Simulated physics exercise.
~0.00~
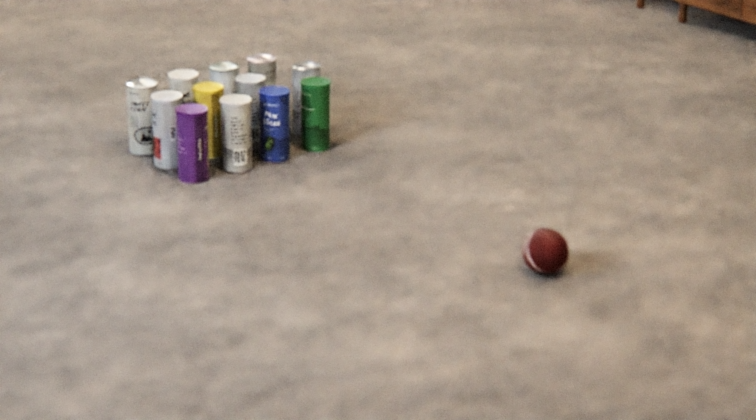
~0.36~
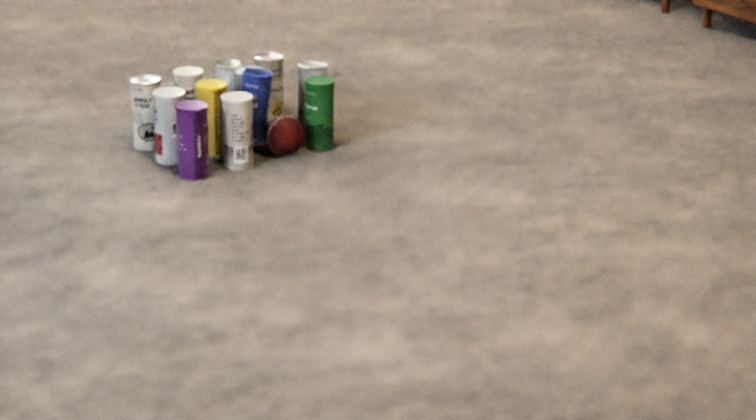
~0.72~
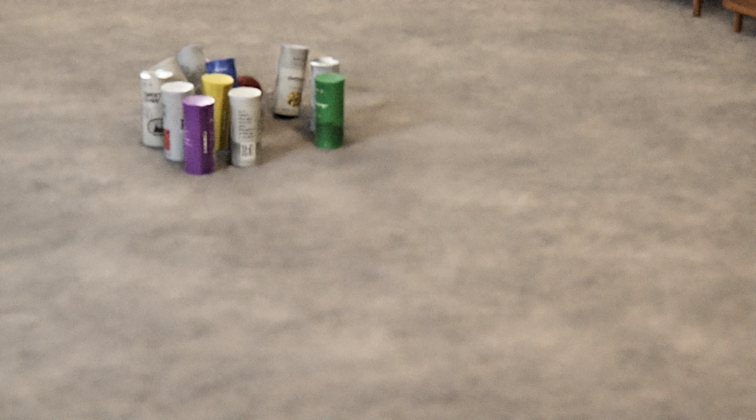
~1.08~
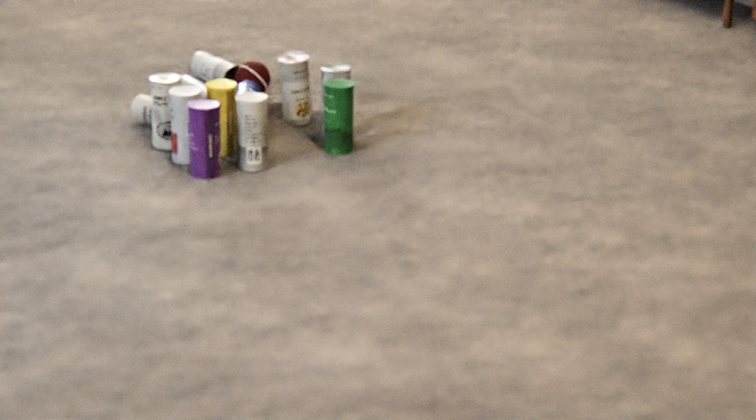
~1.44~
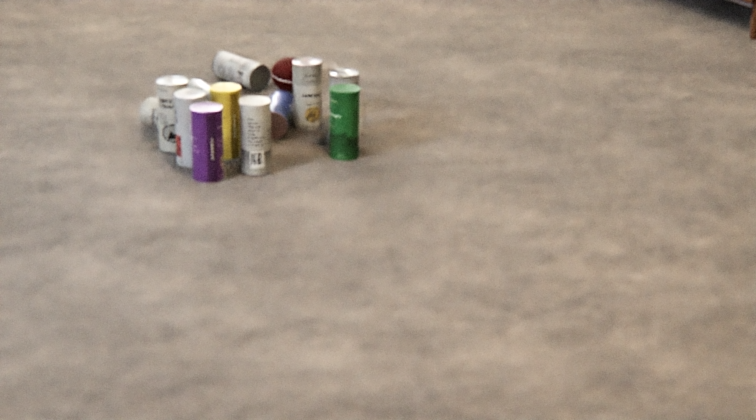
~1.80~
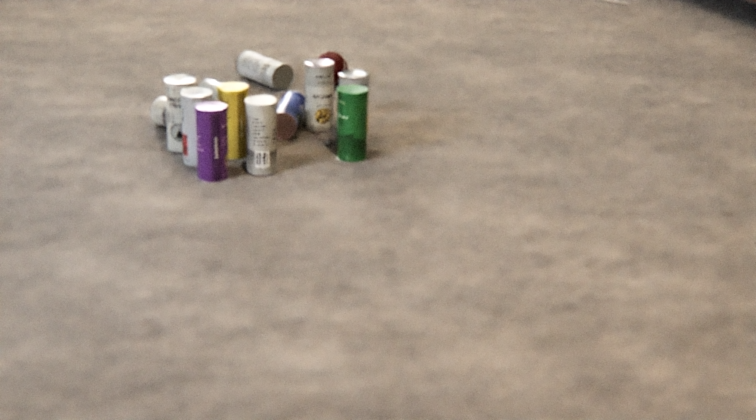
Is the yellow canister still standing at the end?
Yes, the yellow canister is still upright at the end, even though the blue one and some pale ones near it have gone down.
A dark red ball rolls across a mottled grey-brown floor toward a tight cluster of tall canisters, mostly white and silver, with purple and yellow ones near the front and blue and green ones to the right. The view looks down from a raised angle and drifts slowly sideways. The ball runs in between the green and the pale front canister and strikes the blue one, which tips backward and goes down. Pale canisters behind topple too, one lying at the back. The ball then moves off to the right behind the group, while the purple, yellow and green canisters remain upright.
